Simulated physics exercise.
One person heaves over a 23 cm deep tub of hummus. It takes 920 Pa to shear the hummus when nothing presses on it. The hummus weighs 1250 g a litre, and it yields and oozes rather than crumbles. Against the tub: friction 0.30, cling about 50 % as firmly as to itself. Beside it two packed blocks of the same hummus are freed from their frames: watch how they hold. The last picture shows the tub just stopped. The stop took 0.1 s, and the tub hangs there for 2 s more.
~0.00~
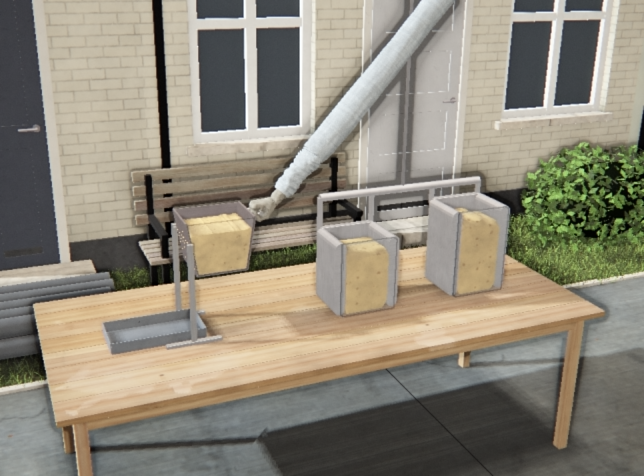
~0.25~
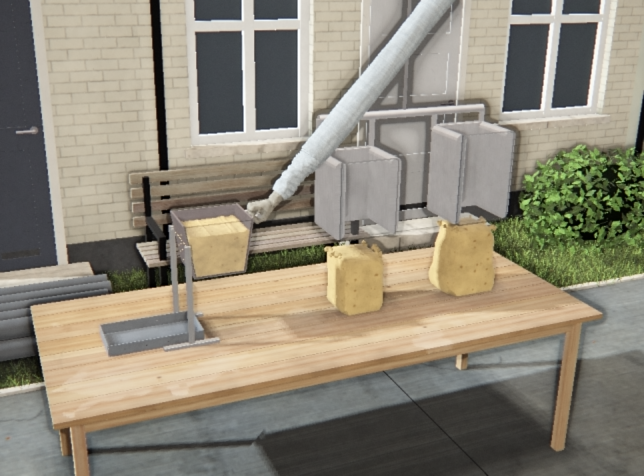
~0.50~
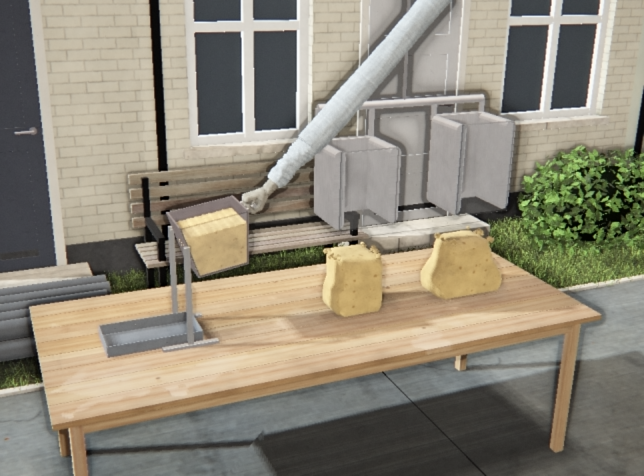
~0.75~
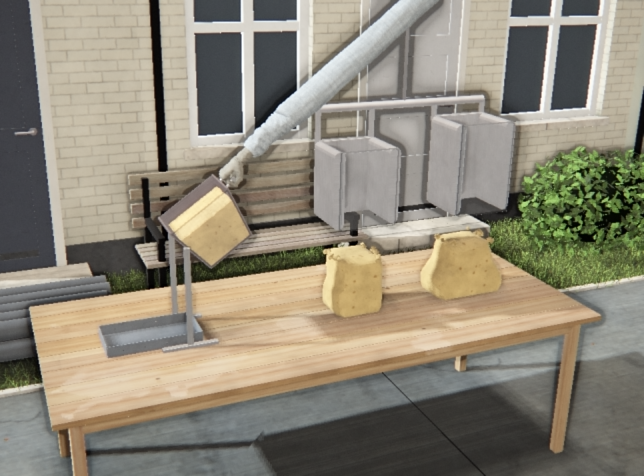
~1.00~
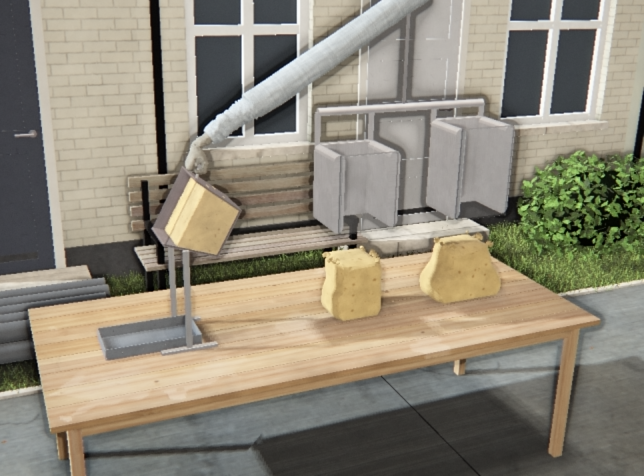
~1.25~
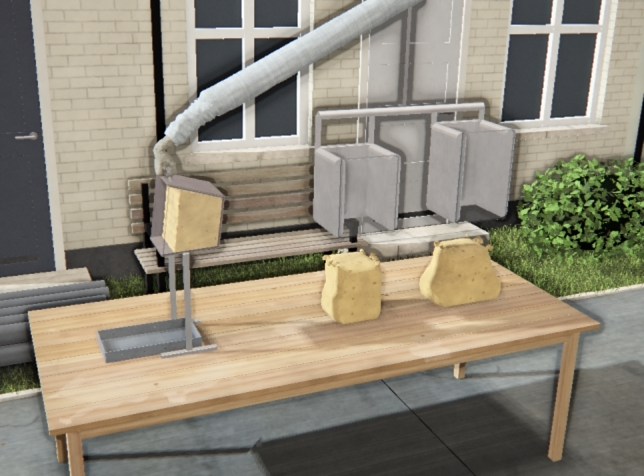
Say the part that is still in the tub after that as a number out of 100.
Close to 100 per cent.
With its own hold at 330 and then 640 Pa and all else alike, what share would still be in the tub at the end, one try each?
In that order: 40 %, 65 %.
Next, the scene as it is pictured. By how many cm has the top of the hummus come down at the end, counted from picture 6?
Some 0 cm.
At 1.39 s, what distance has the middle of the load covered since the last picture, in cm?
Some 0 cm.
After 1.39 s, the tub is at 83 degrees and holds 100 %.
After 1.56 s, the tub is at 83 degrees and holds 100 %.
After 1.73 s, the tub is at 83 degrees and holds 100 %.
After 1.90 s, the tub is at 83 degrees and holds 100 %.
After 3.25 s, the tub is at 83 degrees and holds 100 %.
